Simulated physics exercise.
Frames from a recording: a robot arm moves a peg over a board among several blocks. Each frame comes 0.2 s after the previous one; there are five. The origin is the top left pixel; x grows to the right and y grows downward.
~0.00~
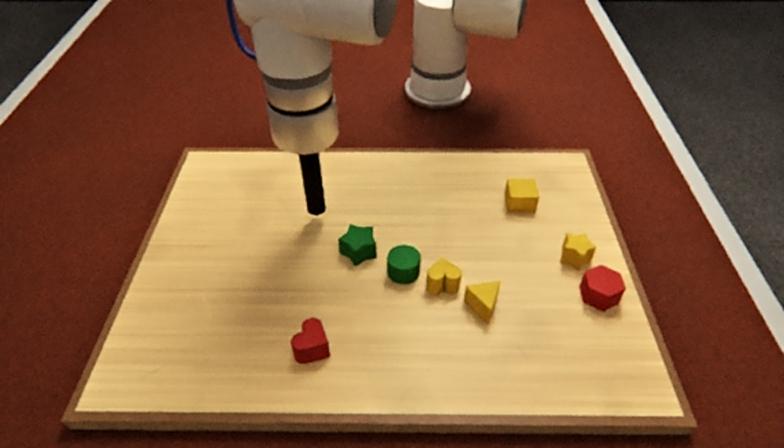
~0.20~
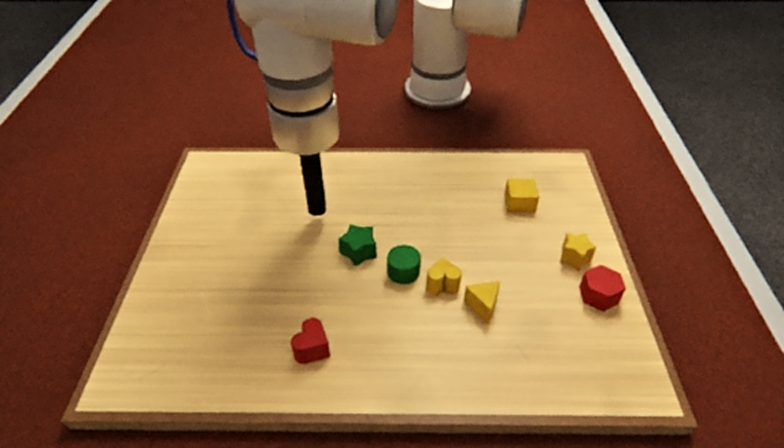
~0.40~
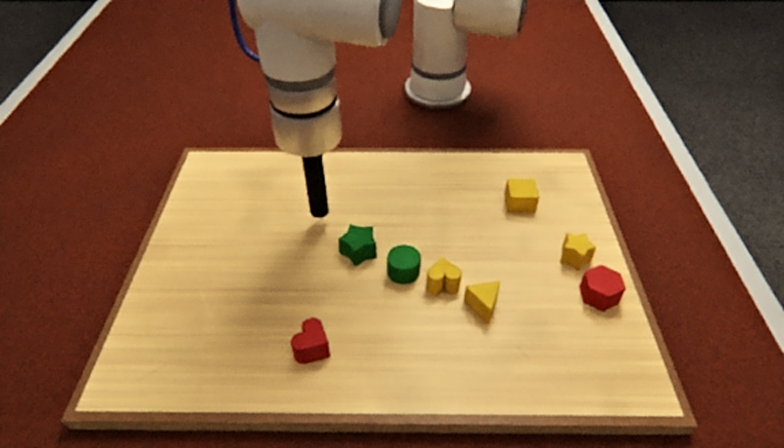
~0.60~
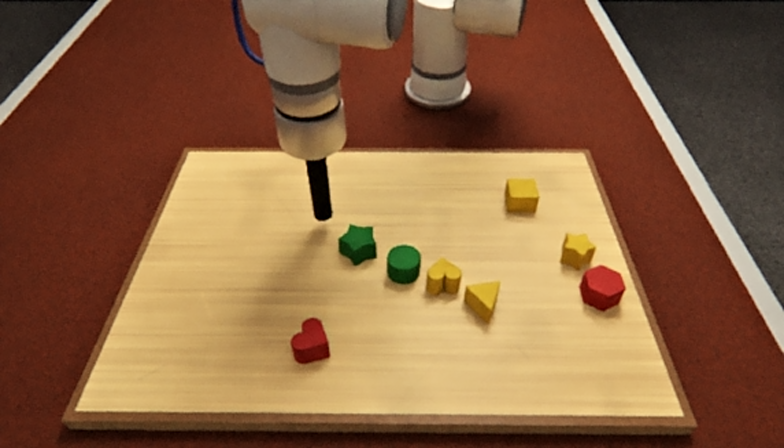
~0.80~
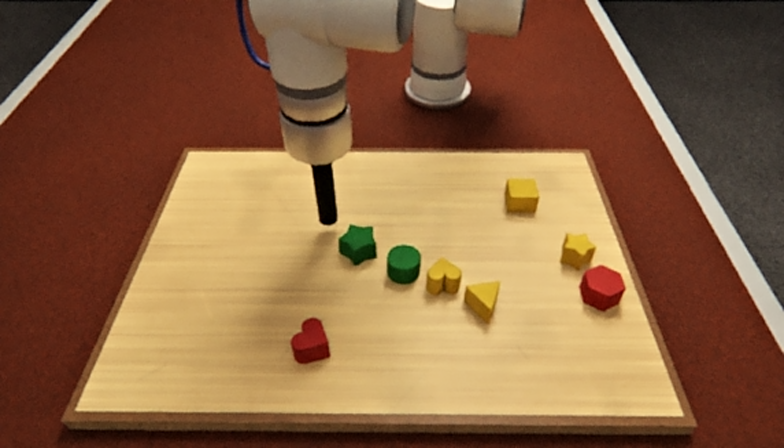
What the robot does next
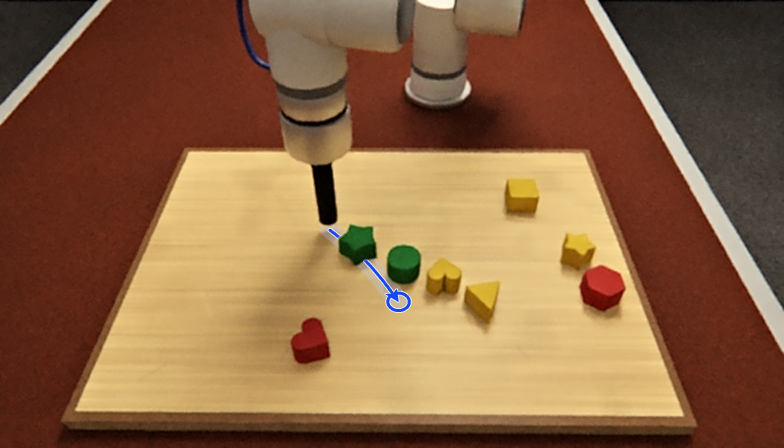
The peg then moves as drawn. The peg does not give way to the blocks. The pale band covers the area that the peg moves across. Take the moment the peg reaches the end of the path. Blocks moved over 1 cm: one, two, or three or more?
Three or more move.
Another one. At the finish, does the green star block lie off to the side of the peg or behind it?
It seems not.
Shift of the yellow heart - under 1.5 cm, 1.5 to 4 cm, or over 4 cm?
Offset: Above 4 cm.
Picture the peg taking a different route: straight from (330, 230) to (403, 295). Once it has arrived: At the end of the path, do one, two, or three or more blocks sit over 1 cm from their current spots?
3 or more blocks.
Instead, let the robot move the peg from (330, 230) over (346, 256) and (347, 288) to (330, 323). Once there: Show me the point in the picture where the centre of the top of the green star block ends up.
At the end it should sit near (372, 246).
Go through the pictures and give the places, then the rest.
The first frame shows lower end of the peg at (317, 210), tops of blocks, green star block at (358, 236), green round block at (404, 256), yellow heart at (444, 270), yellow triangular piece at (486, 291).
The second frame shows peg at (318, 210), blocks as before.
The third frame shows peg at (320, 212), blocks as before.
The fourth frame shows peg at (323, 215), blocks as before.
The fifth frame shows peg at (329, 219), green star block at (358, 236), green round block at (404, 256), yellow heart at (444, 270), yellow triangular piece at (486, 291).
The drawn path runs from (330, 230) by way of (366, 261) to (399, 302).
On the path given first. One third of the way, peg at (354, 240); green star block at (372, 246).
Two thirds of the way, peg at (378, 264); green star block at (398, 271); green round block at (431, 269); yellow heart at (463, 273), turned 15° anticlockwise.
At the end, peg at (399, 291); green star block at (427, 293), turned 25° anticlockwise; green round block at (454, 278); yellow heart at (485, 270), turned 35° anticlockwise; yellow triangular piece at (489, 293).
